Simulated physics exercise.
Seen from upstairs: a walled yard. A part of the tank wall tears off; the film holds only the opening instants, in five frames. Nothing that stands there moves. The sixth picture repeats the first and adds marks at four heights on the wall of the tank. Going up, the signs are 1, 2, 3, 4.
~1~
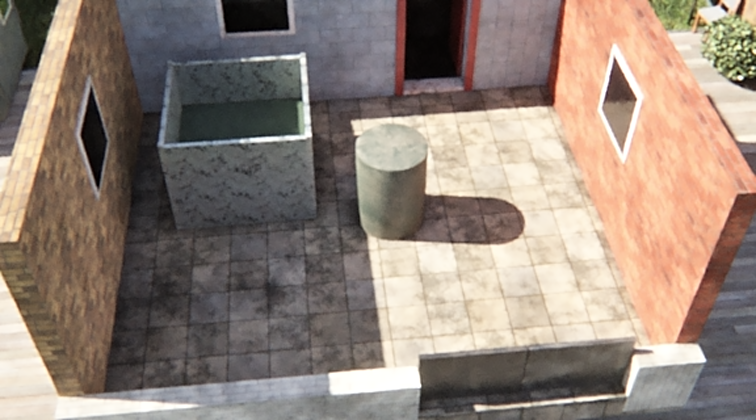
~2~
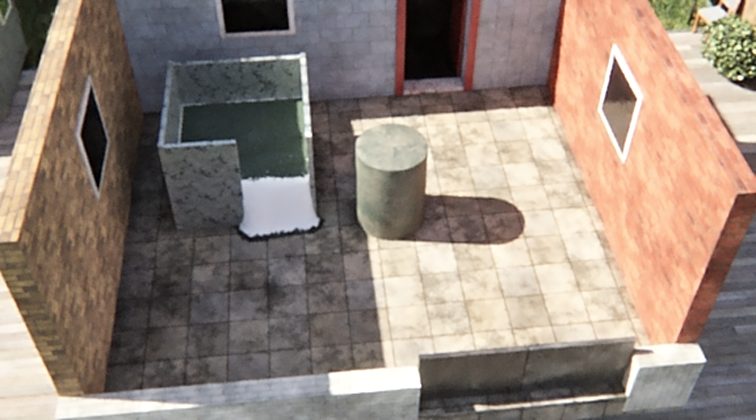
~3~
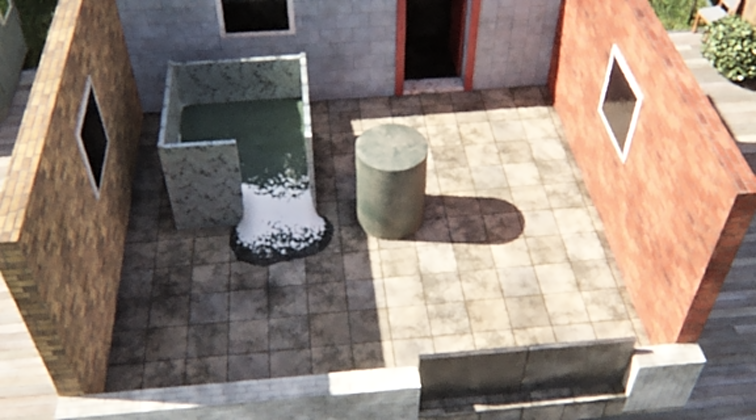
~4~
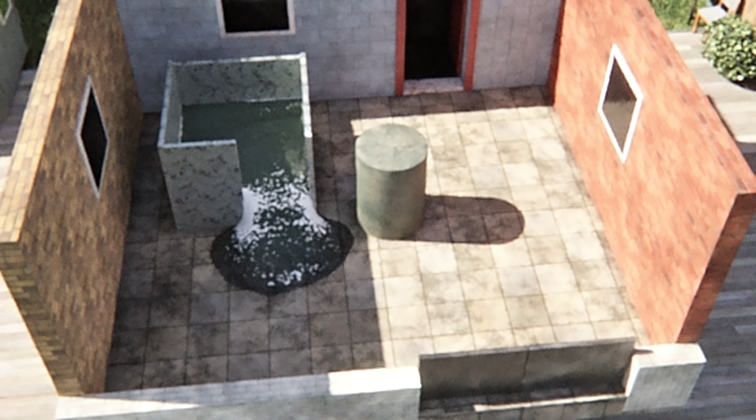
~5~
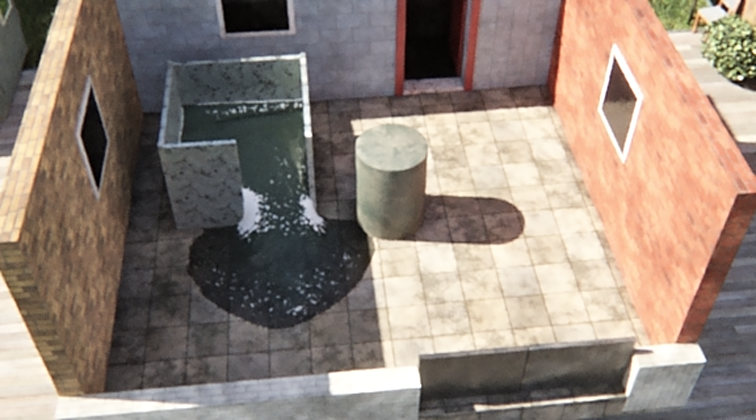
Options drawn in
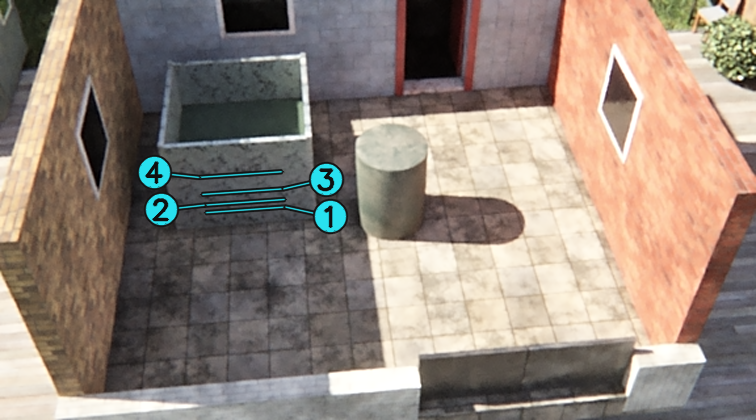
We see a walled yard from above, with a tank of water and an upright cylinder; part of the tank's front opens, and foaming water pours out, spreading a dark, rounded pool across the paved floor.
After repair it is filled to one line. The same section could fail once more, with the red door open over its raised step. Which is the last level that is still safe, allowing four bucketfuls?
The limit is 4.
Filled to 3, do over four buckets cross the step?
No, that is safe.
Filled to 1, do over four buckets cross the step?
No, that is safe.
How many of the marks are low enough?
All four.
On the marked copy, 1 at (245, 209); 2 at (244, 202); 3 at (243, 191); 4 at (240, 174); from the bottom up 1, 2, 3, 4.
With 1, nothing gets over.
With 2, nothing gets over.
With 3, nothing gets over.
With 4, a splash gets over, under a bucket.
